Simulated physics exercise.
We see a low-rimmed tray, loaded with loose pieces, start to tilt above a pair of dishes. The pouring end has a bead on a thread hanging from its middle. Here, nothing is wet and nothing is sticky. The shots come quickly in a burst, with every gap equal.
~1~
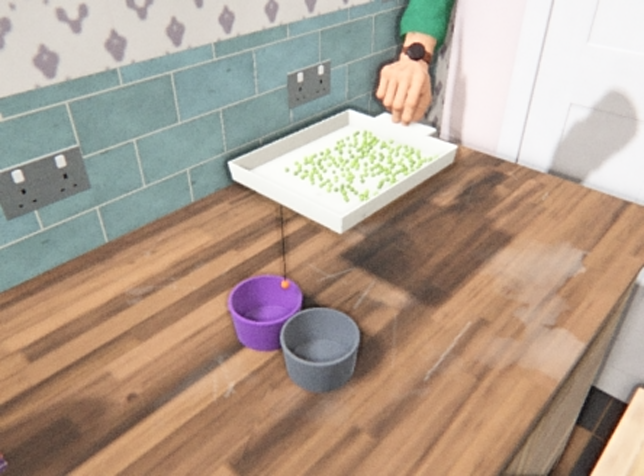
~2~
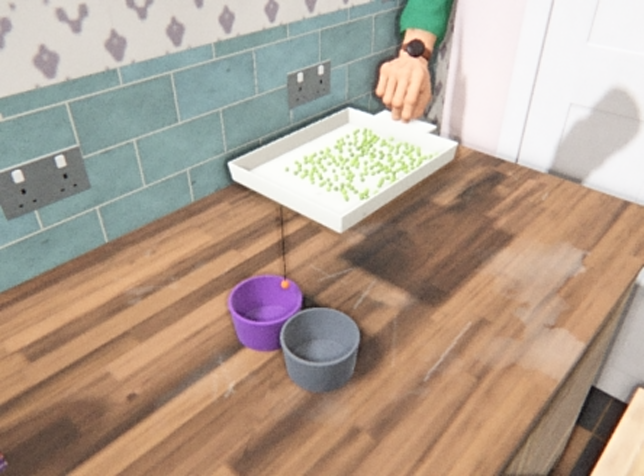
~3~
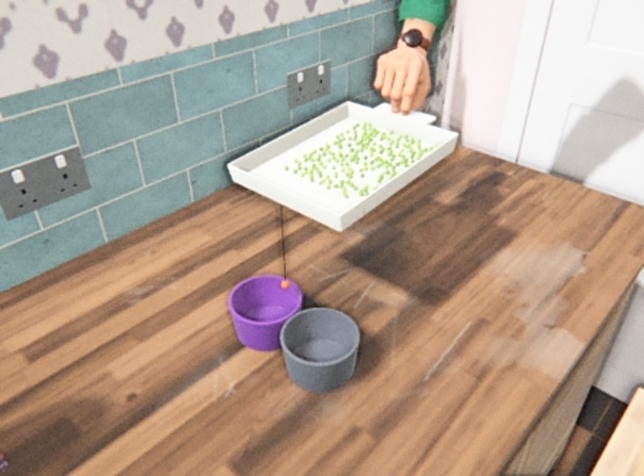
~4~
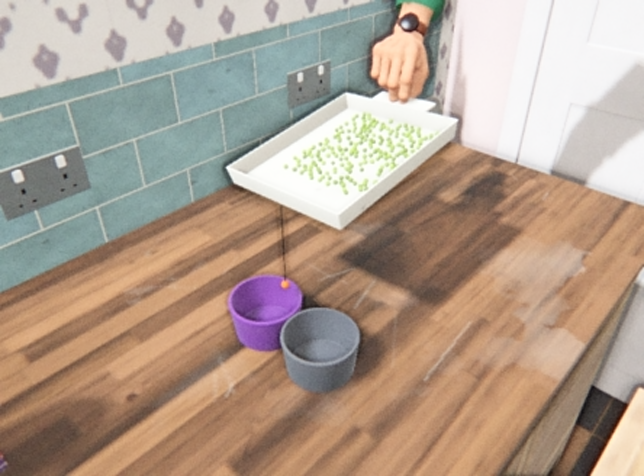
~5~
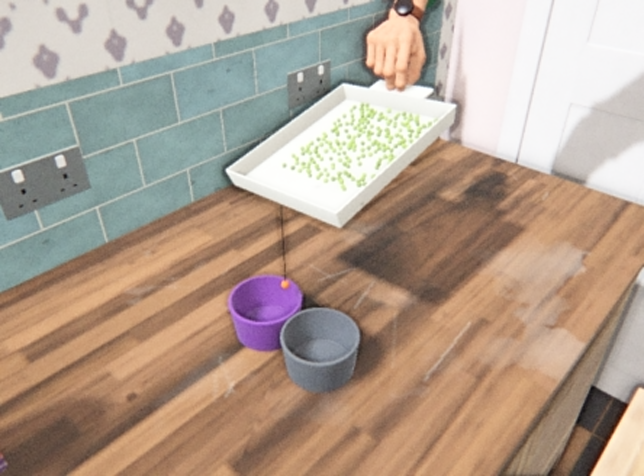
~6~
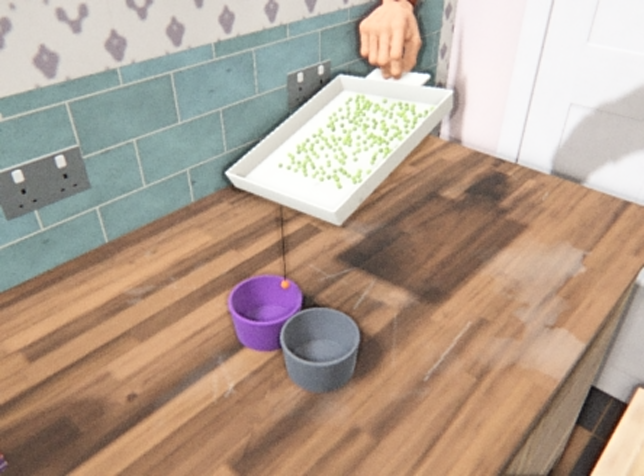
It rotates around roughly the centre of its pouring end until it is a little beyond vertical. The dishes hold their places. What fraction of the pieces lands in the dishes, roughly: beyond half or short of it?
Short of half.
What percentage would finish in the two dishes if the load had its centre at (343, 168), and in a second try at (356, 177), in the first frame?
First some 20, then 20 per cent.
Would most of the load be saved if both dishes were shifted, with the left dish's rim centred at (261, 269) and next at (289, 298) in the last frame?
Well, it comes to a greater portion at first and a lesser portion after that.
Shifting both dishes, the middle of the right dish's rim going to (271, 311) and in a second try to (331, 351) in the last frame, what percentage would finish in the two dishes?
In order, 90 % and 0 %.
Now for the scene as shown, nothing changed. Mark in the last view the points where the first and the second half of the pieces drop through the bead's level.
Earlier portion about (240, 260); later portion about (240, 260).
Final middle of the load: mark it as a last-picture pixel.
Roughly at pixel (229, 302).
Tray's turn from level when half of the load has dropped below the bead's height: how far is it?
Around 115 degrees of turn.
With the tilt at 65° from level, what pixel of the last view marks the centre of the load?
Mark it at roughly (256, 187) in the final frame.
Just after the last frame, tray tipped steeply; almost all on the tray; just a few outside both; about a tenth in the air.
A moment on, tray tipped past a quarter turn; roughly two thirds on the tray; just a few in the left dish; roughly a quarter outside both; roughly a quarter in the air.
Further on, tray tipped past a quarter turn; about a tenth in the left dish; the larger part outside both.
When it is over, tray tipped past a quarter turn; not one in the right dish; about a tenth in the left dish; the larger part outside both.
